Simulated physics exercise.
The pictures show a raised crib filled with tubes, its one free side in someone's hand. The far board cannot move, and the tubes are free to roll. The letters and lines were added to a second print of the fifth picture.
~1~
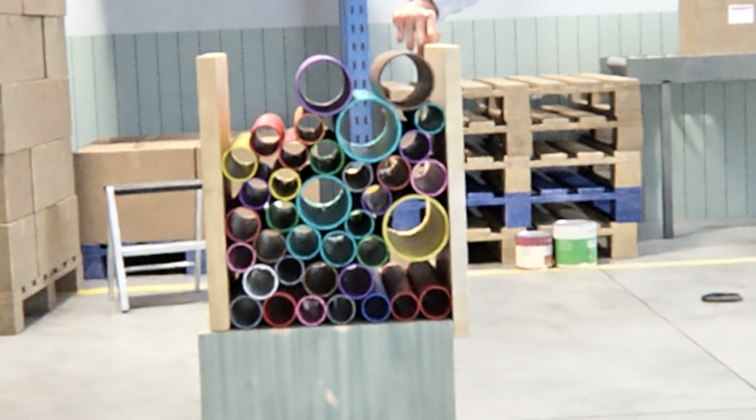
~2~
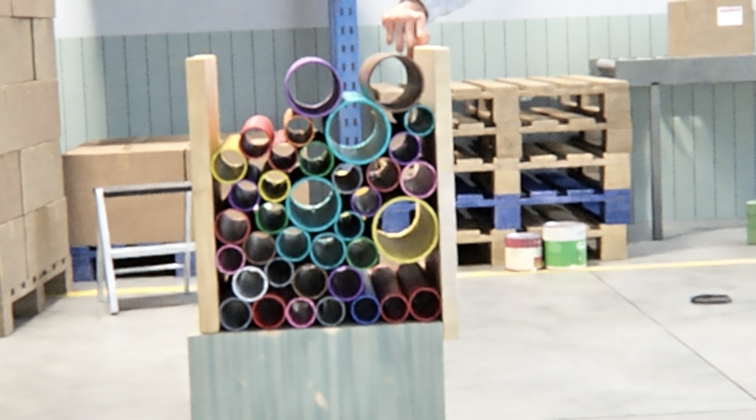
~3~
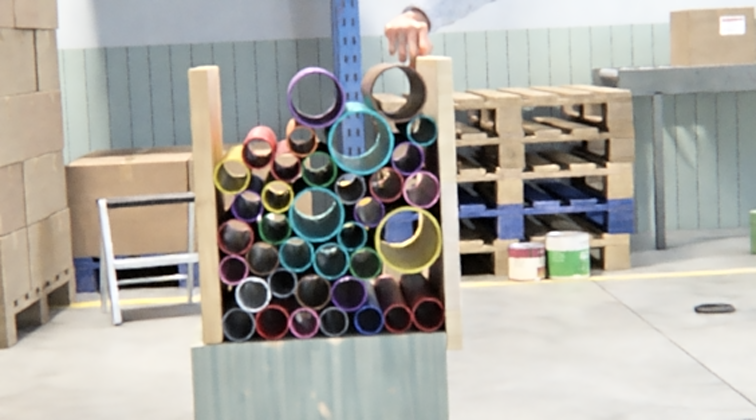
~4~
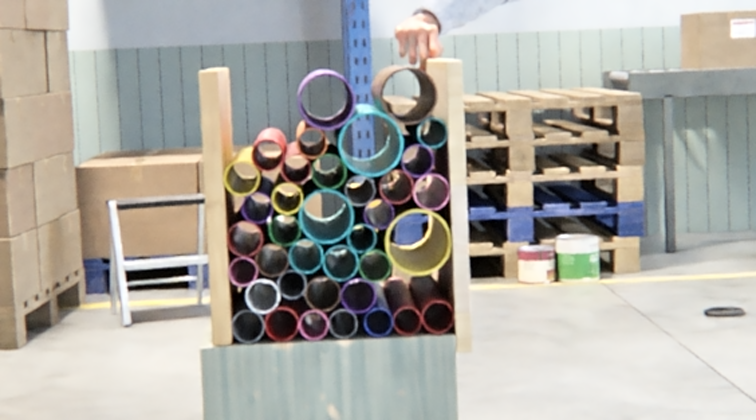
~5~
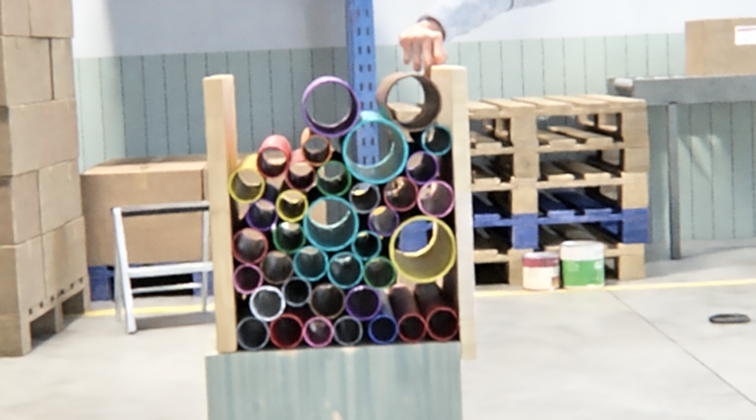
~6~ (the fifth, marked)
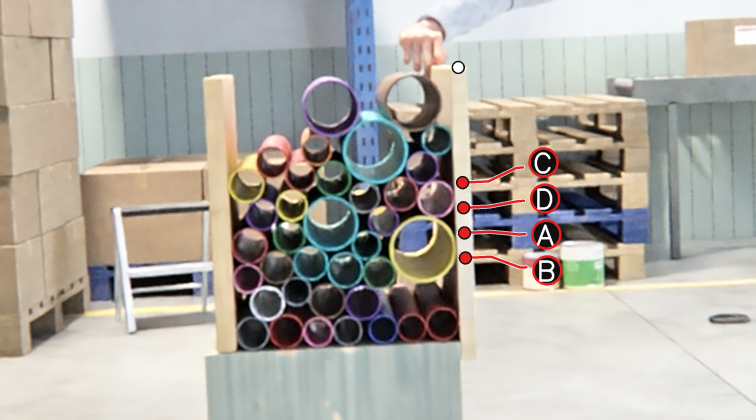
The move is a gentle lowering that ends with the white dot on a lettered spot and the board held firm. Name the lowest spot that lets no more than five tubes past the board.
Down to A.
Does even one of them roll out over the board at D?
At D: Yes.
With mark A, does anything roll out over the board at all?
At A: Yes.
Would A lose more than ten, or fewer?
Fewer than ten.
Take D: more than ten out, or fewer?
At D, fewer than ten.
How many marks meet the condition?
Three of them.
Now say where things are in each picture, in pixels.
Side board (443, 180); a grey tube (246, 312); a red tube (436, 303), in the first frame.
A red tube (425, 304); a white tube (250, 284), in the second frame.
A turquoise tube (297, 254); a brown tube (263, 258), in the third frame.
A purple tube (417, 161); a green tube (329, 172), in the fourth frame.
A red tube (272, 162); side board (450, 201); a grey tube (253, 333), in the fifth frame.
On the marked copy, A at (464, 233); B at (465, 258); C at (462, 183); D at (463, 208); the white dot at (458, 67).
Following A. Soon after the start, top of the board (452, 139).
Later, top of the board (455, 218).
In the end, top of the board (456, 233), three out over the board.
As for the rest, B more than five out over the board; C two out over the board; D two out over the board.
